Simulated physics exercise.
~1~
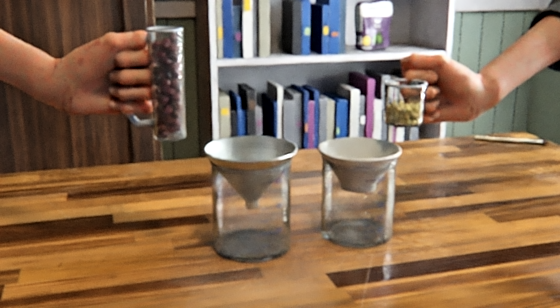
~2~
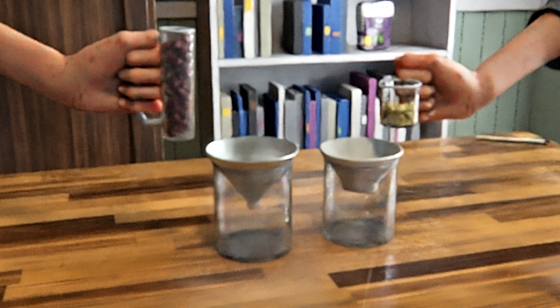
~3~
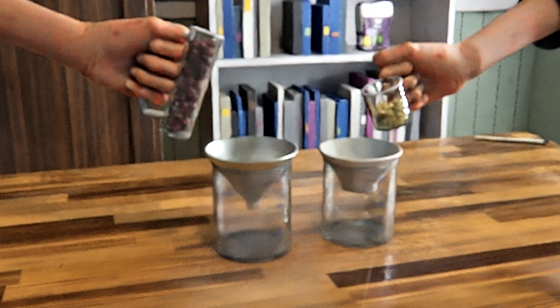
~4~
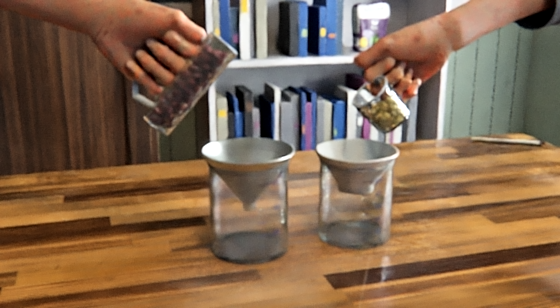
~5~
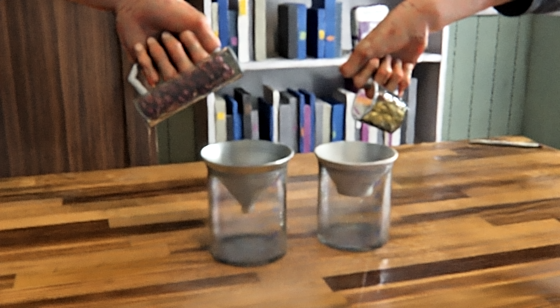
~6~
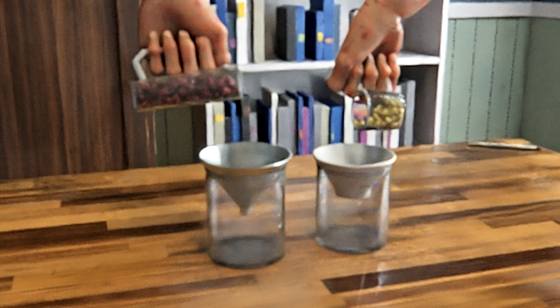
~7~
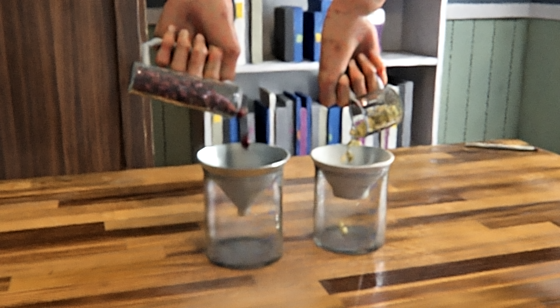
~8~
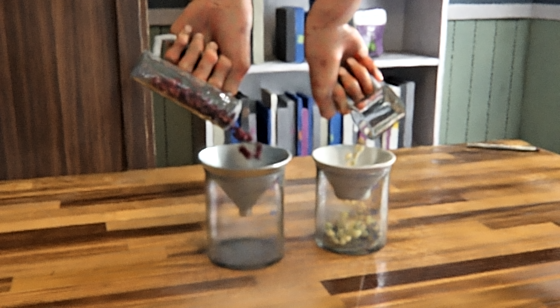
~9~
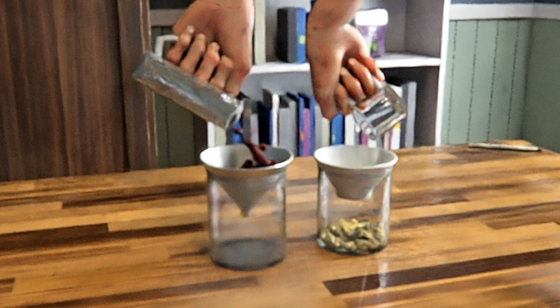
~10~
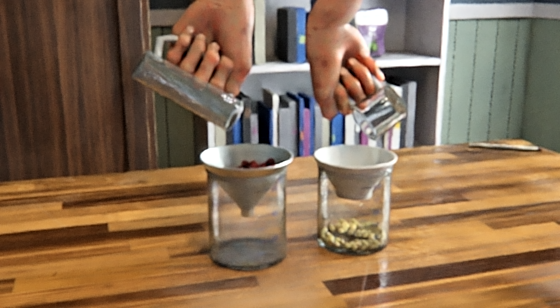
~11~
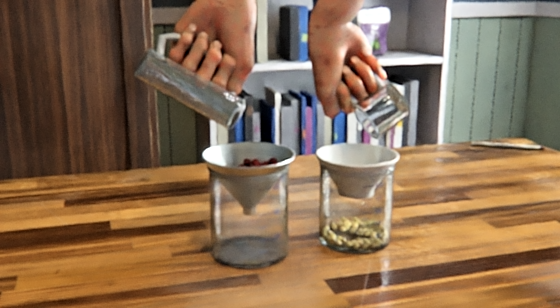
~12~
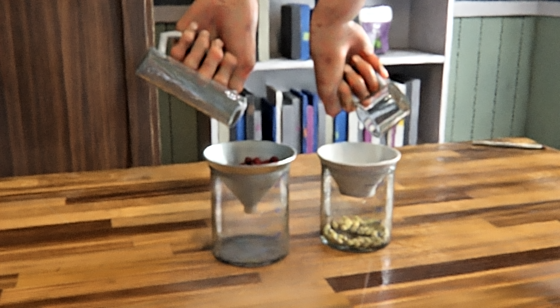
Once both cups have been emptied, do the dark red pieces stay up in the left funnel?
Yes, the dark red pieces clog the left funnel and none reach the jar below, while the green pieces on the right all pass through into their jar.
